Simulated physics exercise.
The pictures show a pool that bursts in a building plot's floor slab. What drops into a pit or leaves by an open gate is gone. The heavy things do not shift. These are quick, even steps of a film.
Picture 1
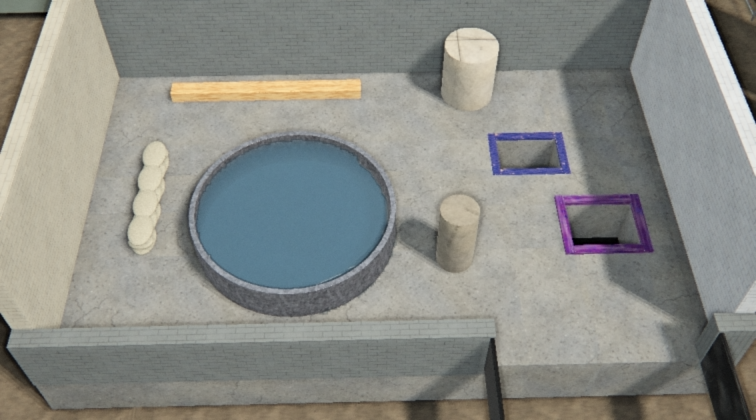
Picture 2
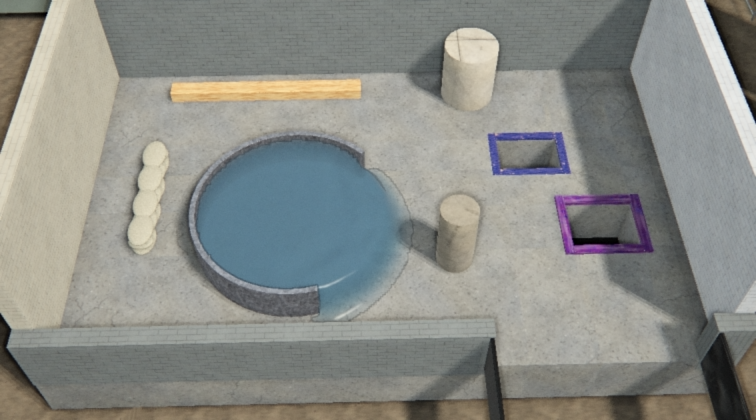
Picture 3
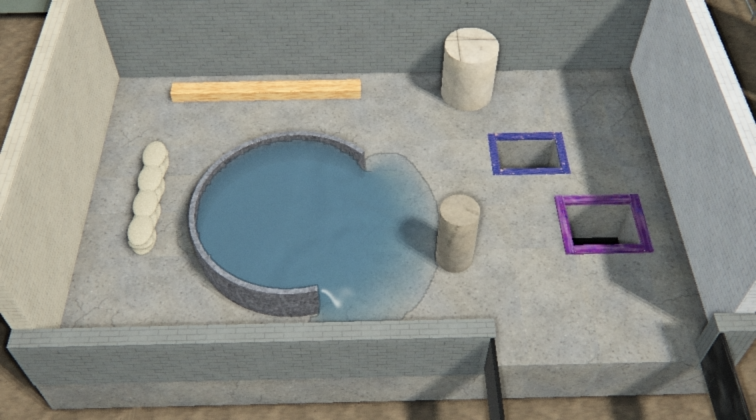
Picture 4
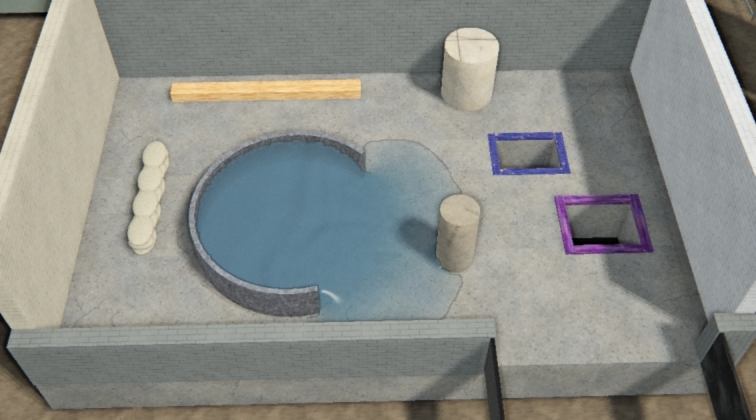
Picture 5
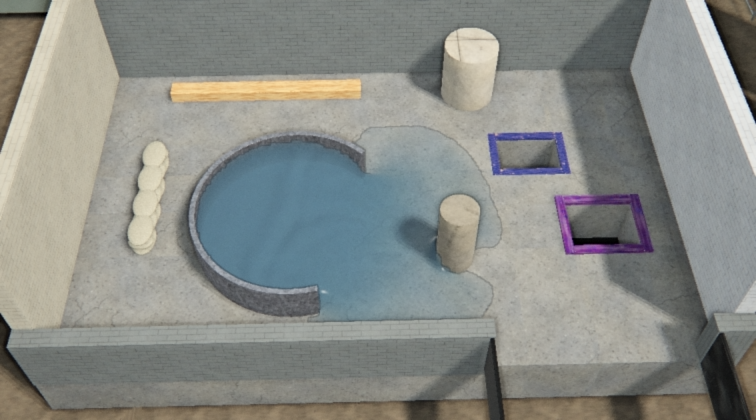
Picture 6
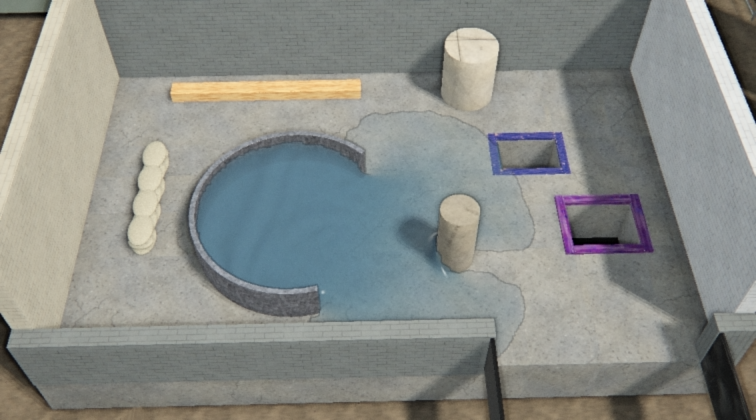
We see a round pool of still water in a walled concrete plot; its right side opens, and water pours out, spreading rightward across the floor around a short pillar and reaching the edge of the blue-framed pit.
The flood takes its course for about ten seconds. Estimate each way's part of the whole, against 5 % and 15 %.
One by one: The gate takes above 15 %; the blue pit takes above 15 %; the purple pit takes from 5 to 15 %.
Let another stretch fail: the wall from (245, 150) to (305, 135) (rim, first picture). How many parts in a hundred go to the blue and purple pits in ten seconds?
Per cent: Blue 6, purple 0.
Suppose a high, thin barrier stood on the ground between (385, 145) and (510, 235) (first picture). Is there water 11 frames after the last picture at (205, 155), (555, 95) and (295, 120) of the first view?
In that order: Not flooded, free of water, flooded.
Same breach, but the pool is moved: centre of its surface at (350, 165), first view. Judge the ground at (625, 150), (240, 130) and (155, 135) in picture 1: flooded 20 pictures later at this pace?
In turn: Awash, clear, not flooded.
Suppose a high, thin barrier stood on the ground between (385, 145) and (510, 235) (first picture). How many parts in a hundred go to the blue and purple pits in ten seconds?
Roughly, in per cent: Blue 2, purple 2.
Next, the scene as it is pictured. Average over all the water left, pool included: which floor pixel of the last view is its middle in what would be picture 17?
Roughly at (388, 245).
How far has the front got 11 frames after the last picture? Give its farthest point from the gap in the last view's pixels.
I would point to (602, 76).
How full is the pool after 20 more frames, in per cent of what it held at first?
About 24 per cent.
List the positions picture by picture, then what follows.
The first picture shows still water in the round tank at (293, 210).
In the second picture, the front is at (321, 323), out from the gap at (388, 243).
In the third picture, water pours out at (388, 244) and has run to a hidden place.
In the fourth picture, water pours out at (388, 245) and has run to (412, 146).
In the fifth picture, the front is at (427, 134), out from the gap at (388, 245).
In the sixth picture, water pours out at (388, 245) and has run to (450, 122).
A moment on, water covers 35 % of the floor; the gate 1 %, the blue pit 1 %, the purple pit 0 %.
Next, water covers 50 % of the floor; the gate 3 %, the blue pit 4 %, the purple pit 2 %.
Then, water covers 55 % of the floor; the gate 8 %, the blue pit 9 %, the purple pit 5 %.
Later, water covers 65 % of the floor; the gate 15 %, the blue pit 14 %, the purple pit 8 %.
In the end, water covers 80 % of the floor; the gate 21 %, the blue pit 23 %, the purple pit 8 %.
